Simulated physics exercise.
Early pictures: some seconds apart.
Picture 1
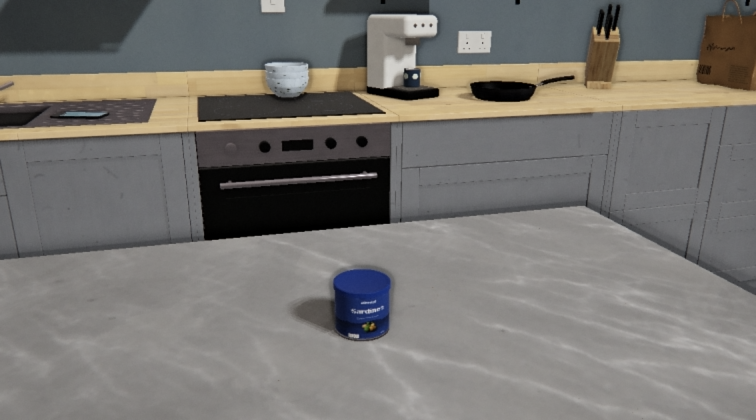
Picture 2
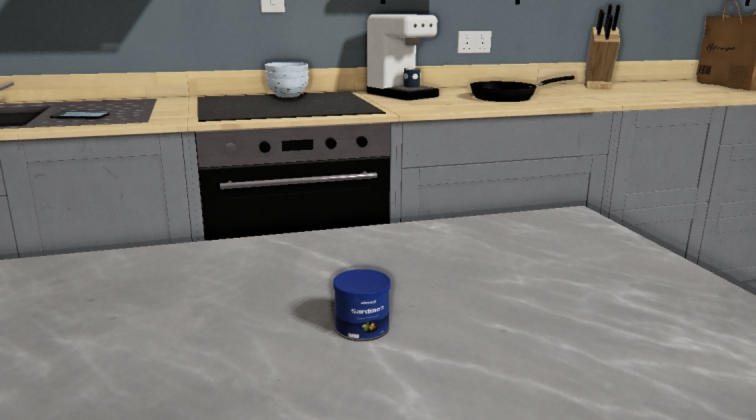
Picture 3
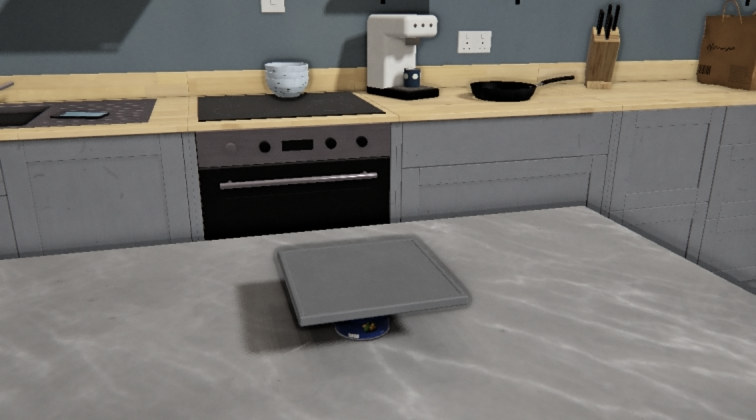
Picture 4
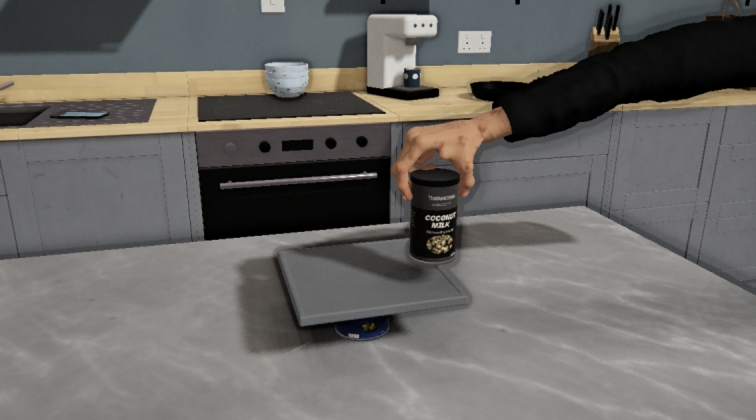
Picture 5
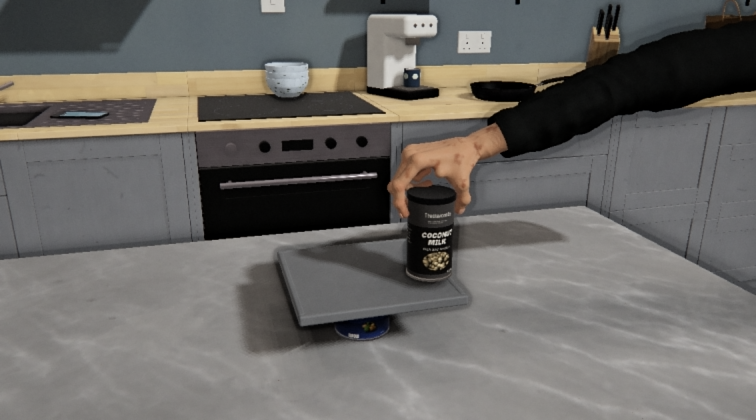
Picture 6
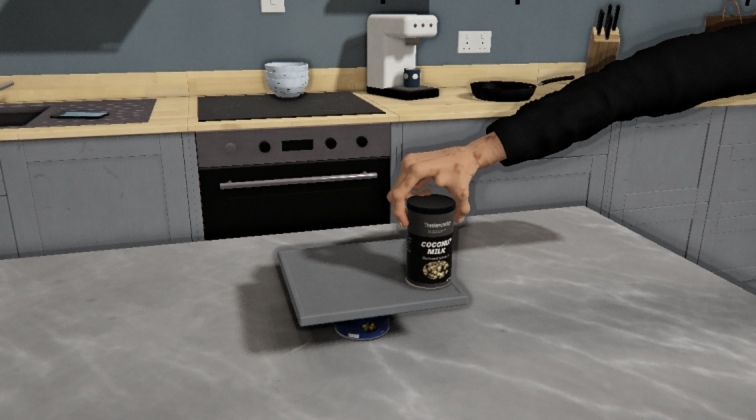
In a kitchen, a small blue tub sat alone on a marble counter, then a grey lid appeared on top of it, and a hand reached in from the right and lowered a black tin onto its right side.
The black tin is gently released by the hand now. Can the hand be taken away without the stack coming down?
No.
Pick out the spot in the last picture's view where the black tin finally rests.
Look around (501, 301) in the final frame.
Then, 0.40 s on from there, black tin now fallen; grey lid turned 46° from how it was put.
Then, 0.50 s on from there, grey lid turned 53° from how it was put.
Then, 1.00 s on from there, grey lid turned 40° from how it was put.
In the end, fallen, black tin; toppled in the stack, grey lid; blue tin unmoved. At the end, from the last picture's camera, black tin near (501, 301). The stack comes apart.
